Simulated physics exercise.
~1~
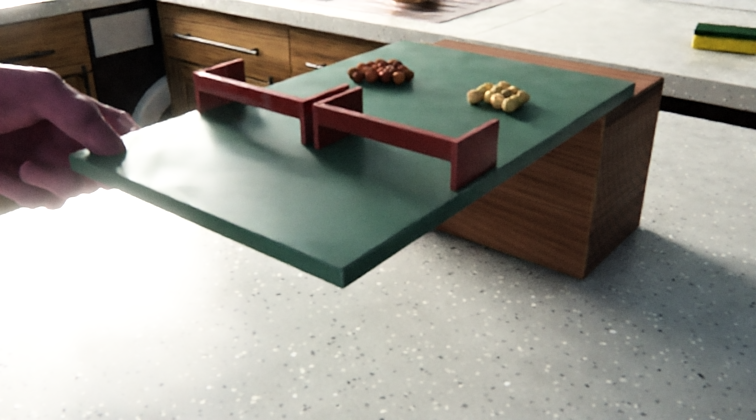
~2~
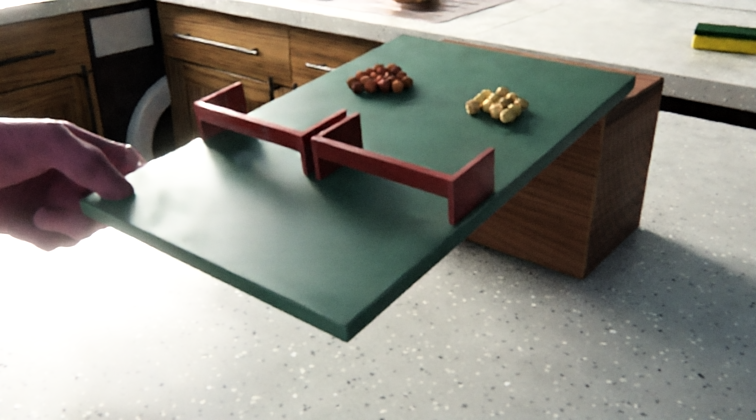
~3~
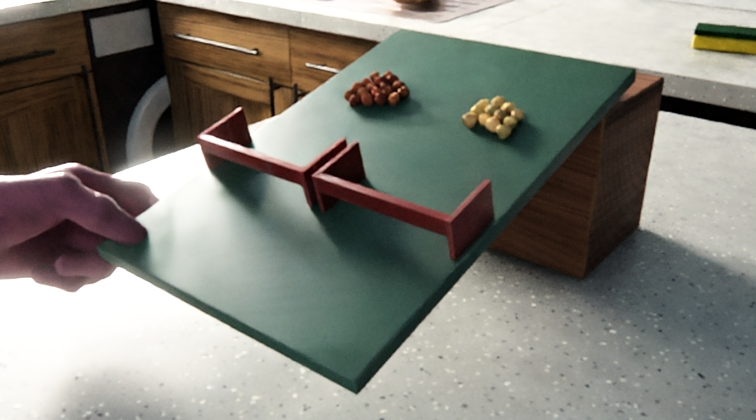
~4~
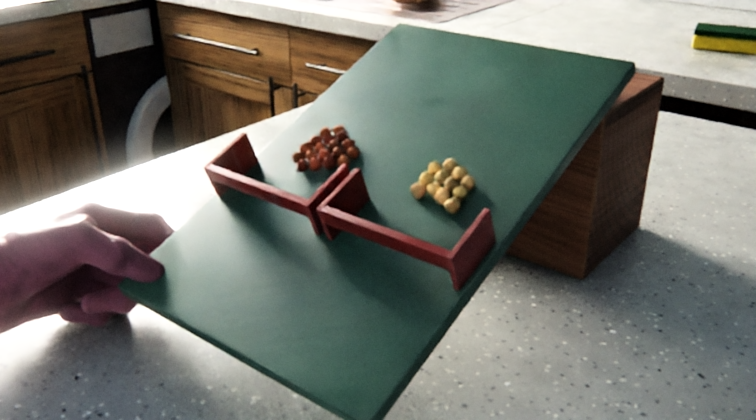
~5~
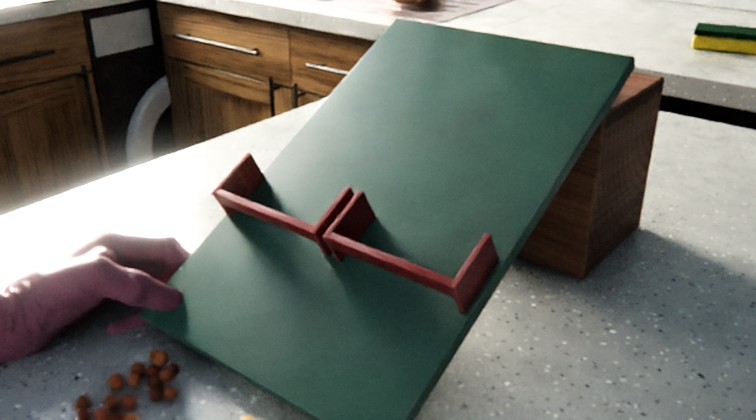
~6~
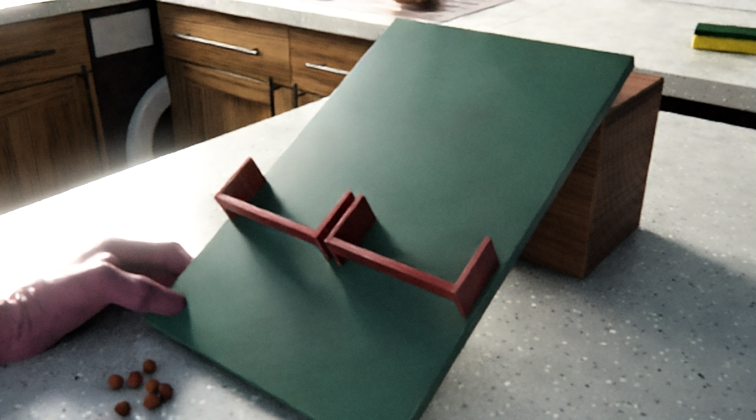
A green board tilts on a speckled grey kitchen counter, seen from slightly above, its far end on a brown wooden block at the right and its near end held by a hand at the left. Two red gates stand across it, with reddish-brown pieces and pale yellow pieces farther up. The hand slowly lowers the free end, and the slope steepens. Both clusters begin to slide down toward the gates, then slip past them. The board comes to rest steeply inclined, its surface clear except for the gates, while some brown pieces lie on the counter below the hand and the yellow ones are out of sight.
